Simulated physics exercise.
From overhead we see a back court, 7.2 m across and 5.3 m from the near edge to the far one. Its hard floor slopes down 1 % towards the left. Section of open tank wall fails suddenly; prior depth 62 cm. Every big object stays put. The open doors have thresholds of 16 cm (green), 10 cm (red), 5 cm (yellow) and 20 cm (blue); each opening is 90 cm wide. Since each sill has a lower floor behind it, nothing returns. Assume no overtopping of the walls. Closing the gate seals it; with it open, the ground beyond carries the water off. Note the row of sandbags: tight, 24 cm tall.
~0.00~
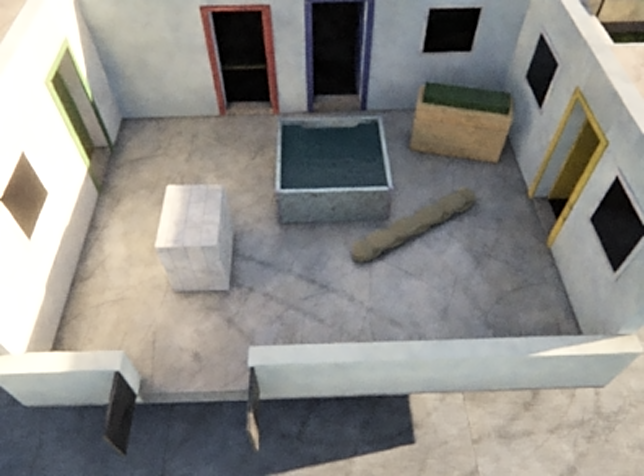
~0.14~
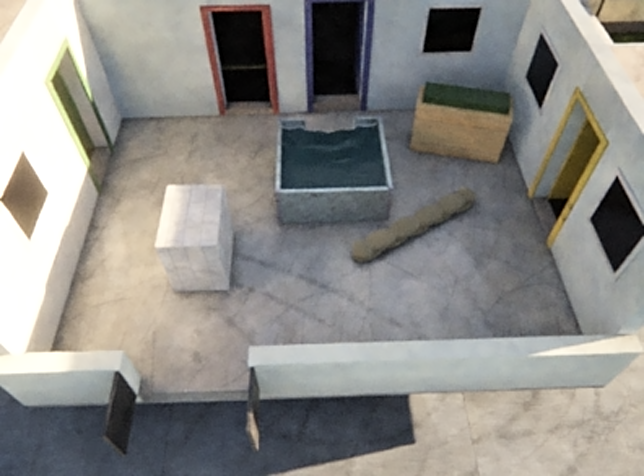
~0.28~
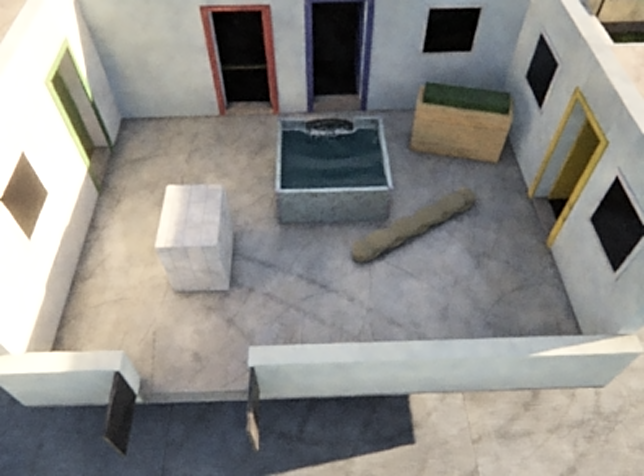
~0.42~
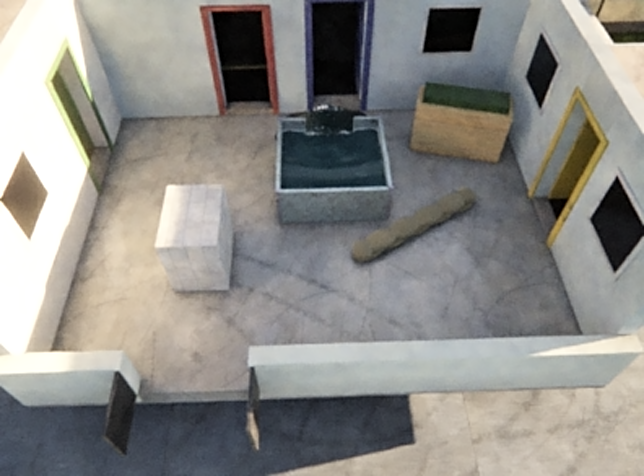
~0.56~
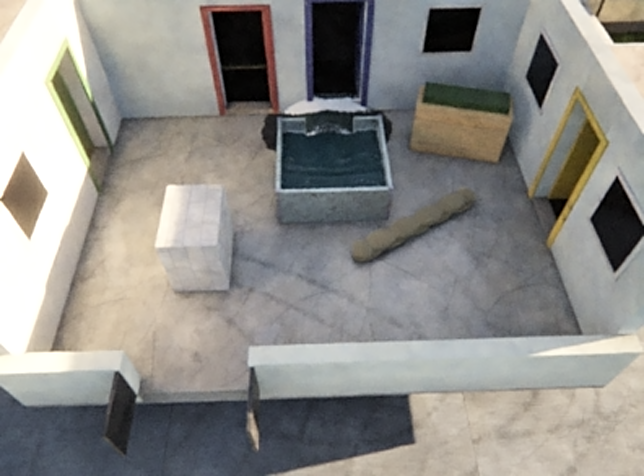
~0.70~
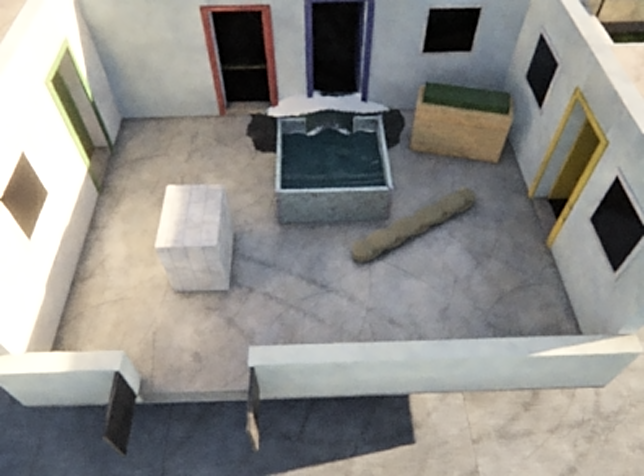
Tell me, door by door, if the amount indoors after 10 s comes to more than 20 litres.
In order: Green door: Fails to top it, red door: Fails to top it, yellow door: Fails to top it, blue door: Tops it.
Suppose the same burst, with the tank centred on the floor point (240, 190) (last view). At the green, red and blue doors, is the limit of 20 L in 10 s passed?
At the green door the limit is not exceeded, at the red door surpassed, at the blue door not exceeded.
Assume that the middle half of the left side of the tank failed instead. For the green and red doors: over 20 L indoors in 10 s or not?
Here's how it goes: Green exceeds it, red falls short.
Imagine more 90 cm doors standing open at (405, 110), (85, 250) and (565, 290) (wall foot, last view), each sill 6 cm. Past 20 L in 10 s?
Note, doorways in listed order: Goes beyond, stays short, stays short.
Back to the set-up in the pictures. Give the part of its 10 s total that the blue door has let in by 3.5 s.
Share: ~ 95 %.
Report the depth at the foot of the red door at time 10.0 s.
4.5 cm.
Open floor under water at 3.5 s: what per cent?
40 %.
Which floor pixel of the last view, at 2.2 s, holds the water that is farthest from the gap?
Roughly at pixel (122, 120).
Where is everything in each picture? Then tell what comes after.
The first frame shows still water, 62 cm deep, in the open tank at (332, 156).
In the second frame, the front is at a hidden place, 0.5 m from the gap on the open tank's far side; 0.2 m2 of floor is under water; 62 cm left at the back of the open tank.
In the third frame, water pours out on the open tank's far side and has run 0.8 m, to a hidden place; typically 9 cm deep outside, 62 cm at the open tank's back.
In the fourth frame, water pours out on the open tank's far side and has run 1.2 m, to (300, 112); typically 7 cm deep outside, 60 cm at the open tank's back.
In the fifth frame, water pours out on the open tank's far side and has run 1.5 m, to (276, 113); typically 7 cm deep outside, 54 cm at the open tank's back.
In the sixth frame, the front is at (257, 114), 1.7 m from the gap on the open tank's far side; 2.4 m2 of floor is under water; 53 cm left at the back of the open tank.
After 1.4 s water covers 15 % of the floor and is deepest (38 cm) near (319, 114); green door not reached, red door 12 cm at the sill, 0 L in, yellow door not reached, blue door 36 cm at the sill, 66 L in.
After 2.2 s water covers 25 % of the floor and is deepest (29 cm) near (319, 114); green door 6 cm at the sill, 0 L in, red door 10 cm at the sill, 4 L in, yellow door not reached, blue door 28 cm at the sill, 126 L in.
After 3.5 s water covers 40 % of the floor and is deepest (23 cm) near (319, 114); green door 11 cm at the sill, 0 L in, red door 9 cm at the sill, 6 L in, yellow door 2 cm at the sill, 0 L in, blue door 22 cm at the sill, 148 L in.
After 6.0 s water covers 60 % of the floor and is deepest (15 cm) near (414, 117); green door 8 cm at the sill, 0 L in, red door 6 cm at the sill, 7 L in, yellow door 2 cm at the sill, 0 L in, blue door 13 cm at the sill, 151 L in.
After 10.0 s water covers 85 % of the floor and is deepest (8 cm) near (43, 379); green door 6 cm at the sill, 0 L in, red door 4 cm at the sill, 7 L in, yellow door 2 cm at the sill, 0 L in, blue door 6 cm at the sill, 151 L in.
